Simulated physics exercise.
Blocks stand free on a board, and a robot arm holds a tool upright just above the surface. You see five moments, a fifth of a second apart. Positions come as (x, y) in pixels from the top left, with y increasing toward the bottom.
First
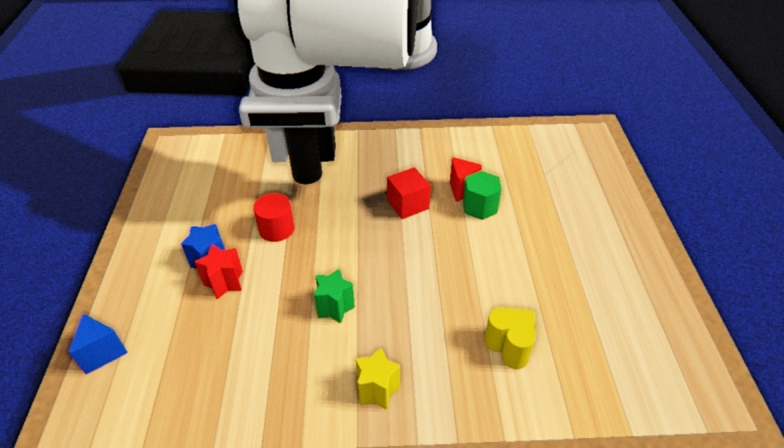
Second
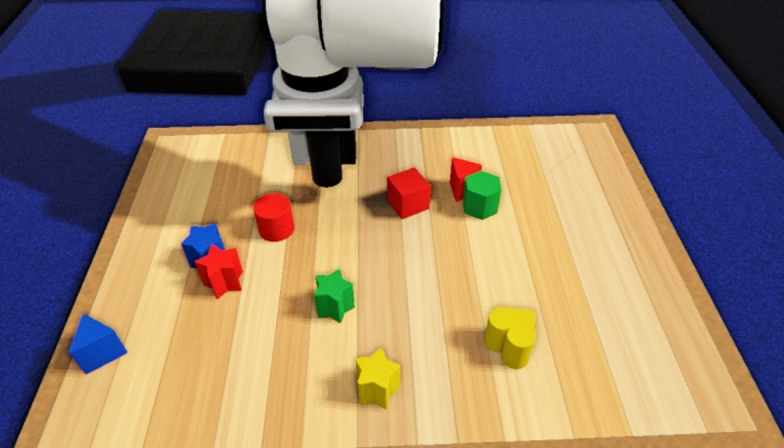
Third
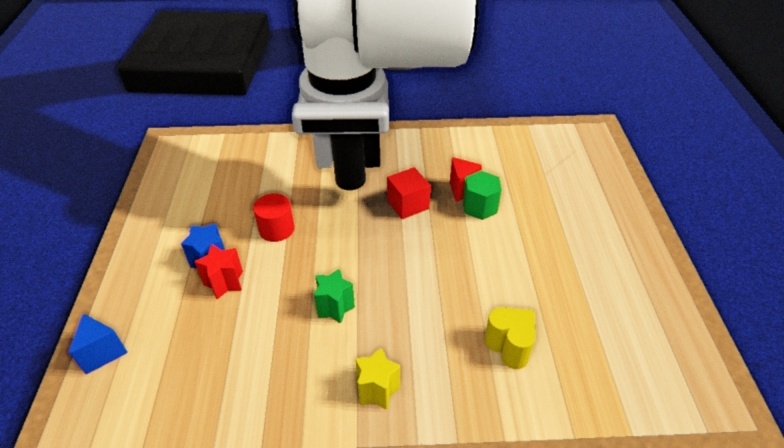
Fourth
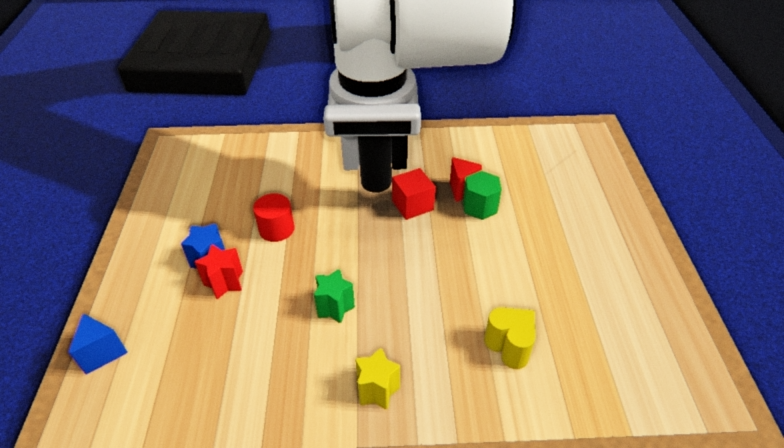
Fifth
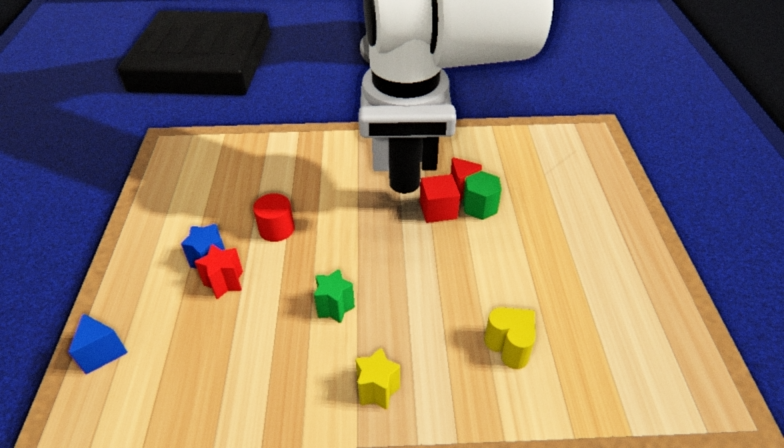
At first, a robot arm holds a dark upright tool near the back of a wooden board scattered with red, blue, green and yellow blocks. The tool slides right across the open gap toward the red cube, then pushes the cube a short way right, close beside the red triangle and green hexagonal block.
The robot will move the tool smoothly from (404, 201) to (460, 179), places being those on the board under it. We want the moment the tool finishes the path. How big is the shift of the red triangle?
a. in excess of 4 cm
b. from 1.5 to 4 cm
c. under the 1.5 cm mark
It's b.
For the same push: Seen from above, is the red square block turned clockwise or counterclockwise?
From the top, the block rotates clockwise.
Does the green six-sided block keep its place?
No.
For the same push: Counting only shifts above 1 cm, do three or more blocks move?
That would be a yes.
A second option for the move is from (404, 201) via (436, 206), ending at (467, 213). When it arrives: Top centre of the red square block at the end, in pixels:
So, by the moment the path ends, you'll find the top centre of the red square block at (495, 206).
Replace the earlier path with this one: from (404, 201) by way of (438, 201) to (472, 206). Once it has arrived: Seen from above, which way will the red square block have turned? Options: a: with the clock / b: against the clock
Choice a: With the clock.
The first path, step by step. Halfway along, tool at (434, 172); red square block at (455, 183), turned 60° clockwise; red triangle at (468, 166), turned 25° anticlockwise; green six-sided block at (495, 186).
At the end, tool at (462, 162); red square block at (456, 183), turned 70° clockwise; red triangle at (486, 164), turned 40° clockwise; green six-sided block at (497, 187).
